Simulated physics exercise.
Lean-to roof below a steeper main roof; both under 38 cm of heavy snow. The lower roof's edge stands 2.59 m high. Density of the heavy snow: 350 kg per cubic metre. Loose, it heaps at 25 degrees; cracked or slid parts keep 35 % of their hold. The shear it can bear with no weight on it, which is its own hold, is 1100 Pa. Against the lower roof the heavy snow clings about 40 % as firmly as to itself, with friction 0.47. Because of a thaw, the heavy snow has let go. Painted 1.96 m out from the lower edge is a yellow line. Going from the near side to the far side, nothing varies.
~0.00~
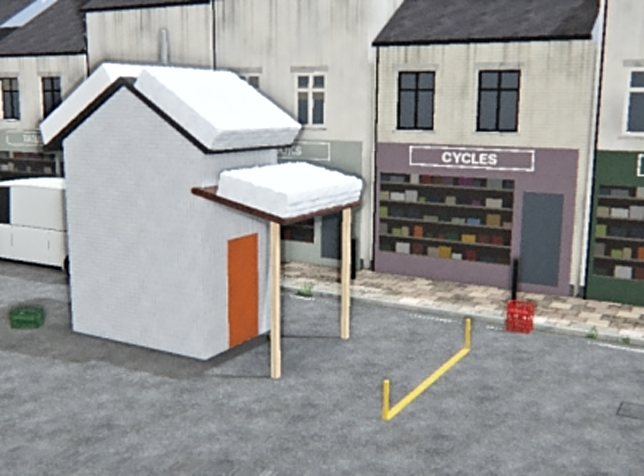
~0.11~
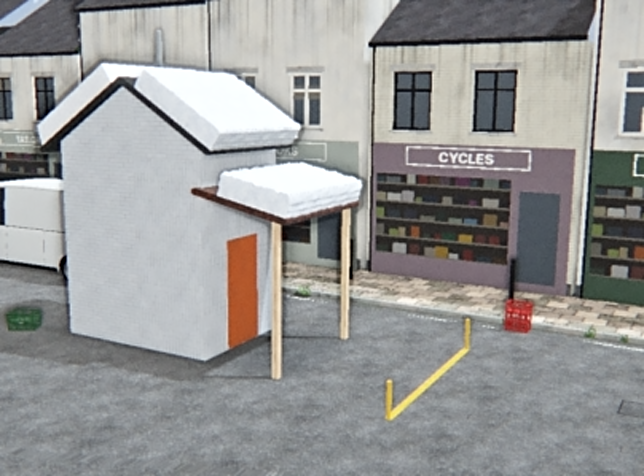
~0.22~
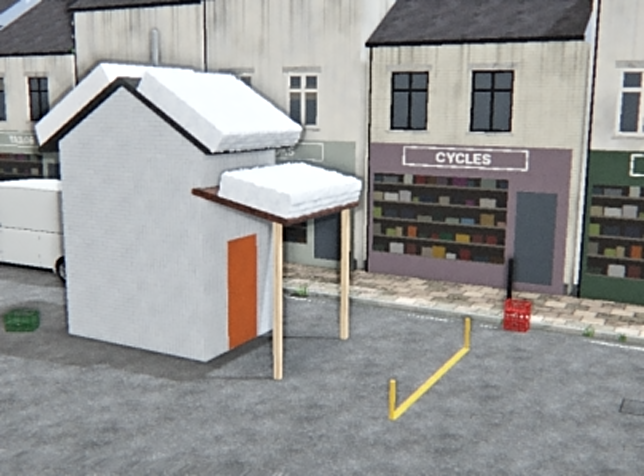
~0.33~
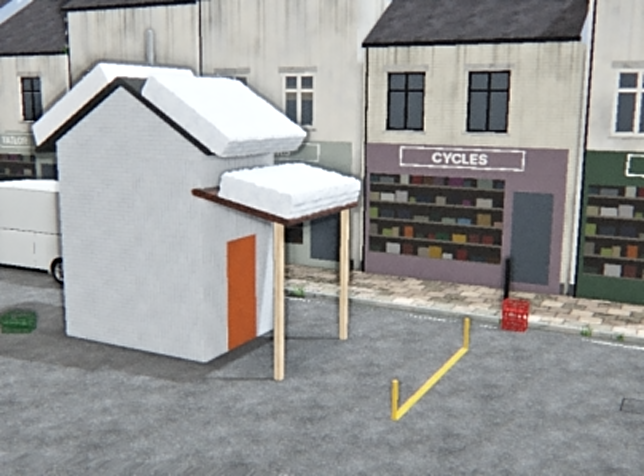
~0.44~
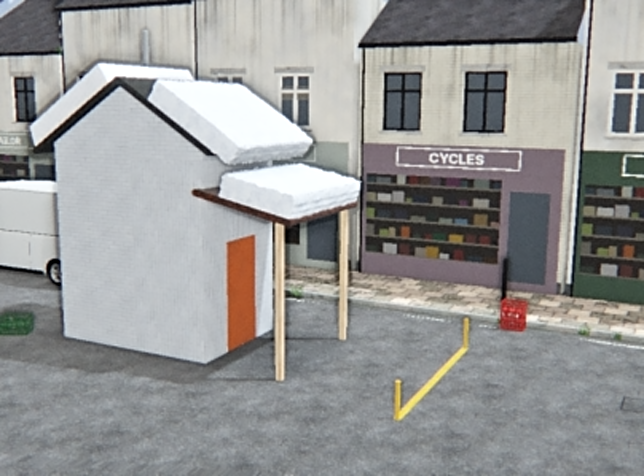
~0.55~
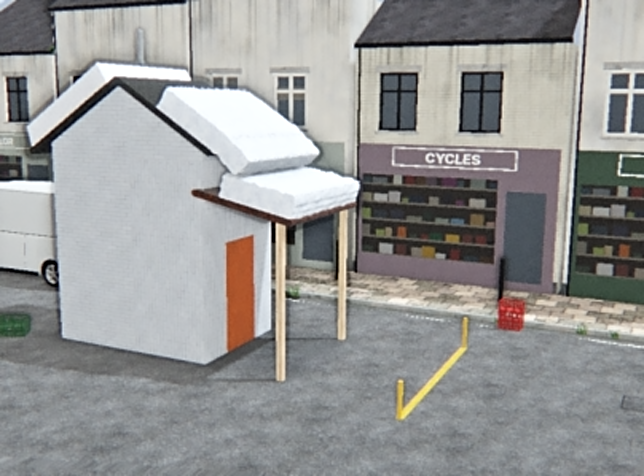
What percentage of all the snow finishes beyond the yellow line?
About 3 %.
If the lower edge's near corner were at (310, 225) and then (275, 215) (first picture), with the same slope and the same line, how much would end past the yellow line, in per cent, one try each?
Respectively 0 % and 8 %.
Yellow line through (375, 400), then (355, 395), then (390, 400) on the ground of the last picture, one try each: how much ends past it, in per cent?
Respectively 14, 22 and 10 percent would end past it.
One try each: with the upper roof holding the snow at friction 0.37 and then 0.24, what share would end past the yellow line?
Respectively near 0 % and near 0 %.
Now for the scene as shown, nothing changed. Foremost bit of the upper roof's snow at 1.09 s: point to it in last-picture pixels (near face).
It shows up near (303, 182) in the last picture.
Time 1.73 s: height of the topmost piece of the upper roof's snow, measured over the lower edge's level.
Height above lower edge: Approx. 0.9 m.
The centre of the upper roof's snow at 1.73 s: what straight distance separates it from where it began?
Distance from start: Around 2.8 m.
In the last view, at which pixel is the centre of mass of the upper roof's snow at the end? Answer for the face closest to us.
About (317, 294).
After 1.09 s, none is below the lower edge and 0 % is past the line.
After 1.73 s, 32 % is below the lower edge and 0 % is past the line.
After 2.36 s, 45 % is below the lower edge and 3 % is past the line.
After 3.00 s, 47 % is below the lower edge and 3 % is past the line.
After 3.60 s, 47 % is below the lower edge and 3 % is past the line.
